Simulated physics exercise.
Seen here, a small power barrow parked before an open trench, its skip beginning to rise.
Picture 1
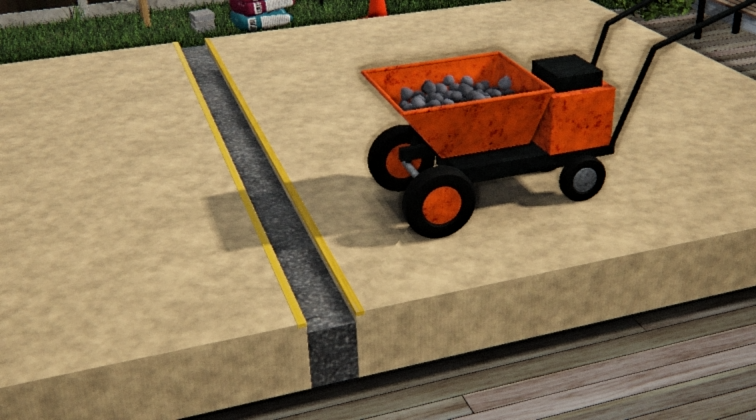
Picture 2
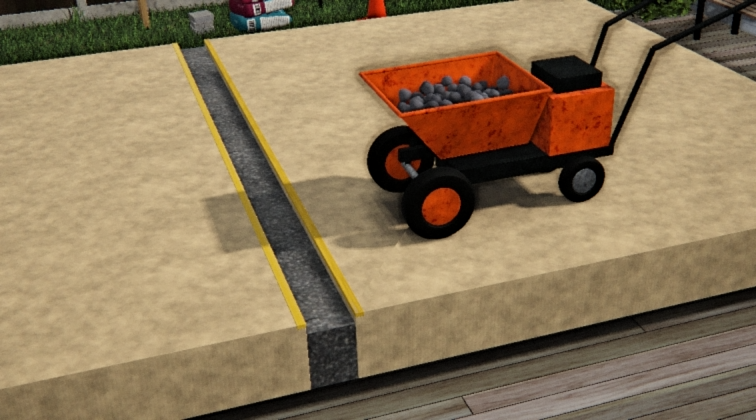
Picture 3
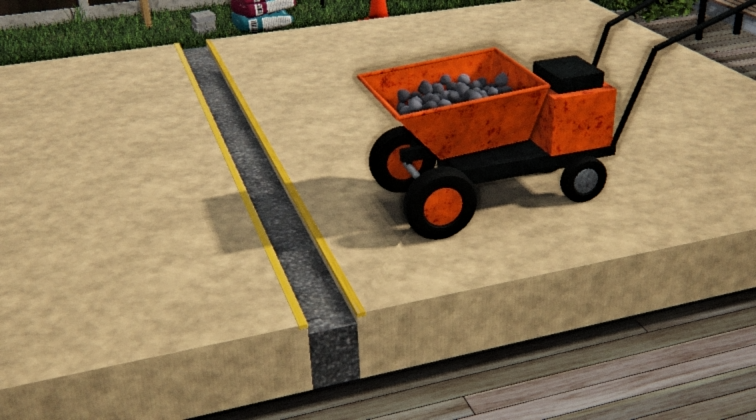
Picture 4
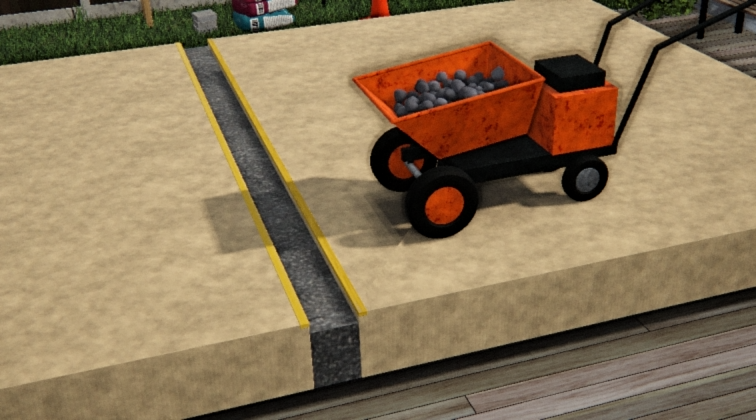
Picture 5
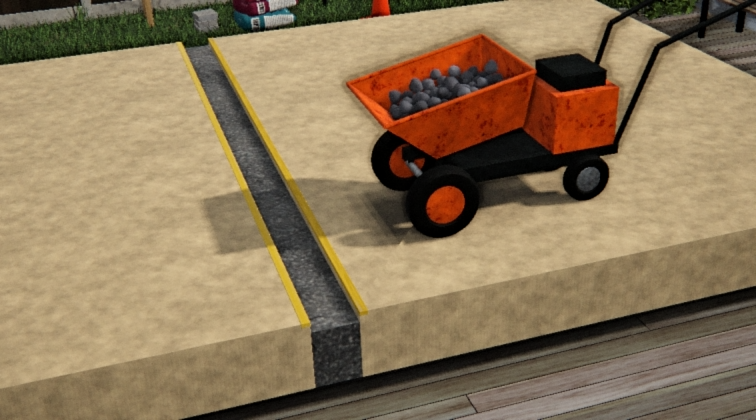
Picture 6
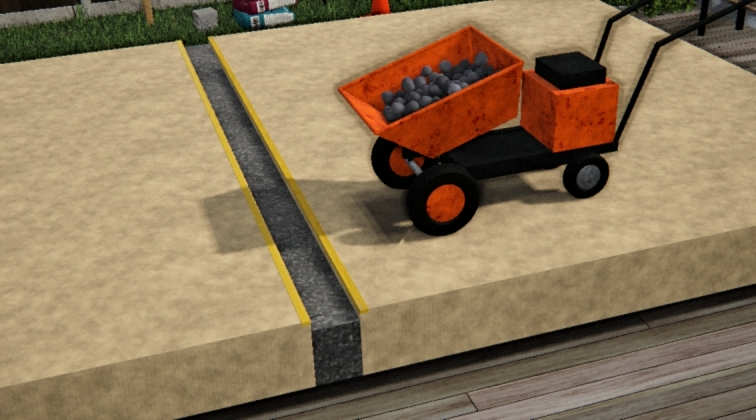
An orange power barrow full of grey cobbles slowly tilts its skip forward beside a trench.
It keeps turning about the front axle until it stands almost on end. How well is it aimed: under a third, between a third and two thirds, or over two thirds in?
In the trench: Between a third and two thirds.
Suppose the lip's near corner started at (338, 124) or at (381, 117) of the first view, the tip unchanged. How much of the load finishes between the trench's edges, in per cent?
Near 0 % and 50 %.
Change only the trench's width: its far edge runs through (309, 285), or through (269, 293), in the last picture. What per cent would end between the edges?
Near 30 % and 70 %.
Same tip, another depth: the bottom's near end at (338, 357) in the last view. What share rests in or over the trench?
Roughly 100 in a hundred.
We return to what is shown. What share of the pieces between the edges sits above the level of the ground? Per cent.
It comes to 50 per cent or so.
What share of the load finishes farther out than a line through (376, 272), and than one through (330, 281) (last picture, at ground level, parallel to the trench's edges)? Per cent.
First some 90, then 60 per cent.
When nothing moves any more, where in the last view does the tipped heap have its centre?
Around (290, 229).
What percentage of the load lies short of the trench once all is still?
Roughly 10 in a hundred.
Shortly afterwards, skip tipped steeply; the whole lot in the skip.
Next, skip tipped right over; the bulk in the skip; only a few short of the trench; near a quarter in or heaped over the trench; only a few falling.
Some moments later, skip tipped right over; near a quarter in the skip; a little short of the trench; near half in or heaped over the trench; near a quarter beyond it.
In the end, skip tipped right over; a little in the skip; a little short of the trench; near half in or heaped over the trench; near a quarter beyond it.
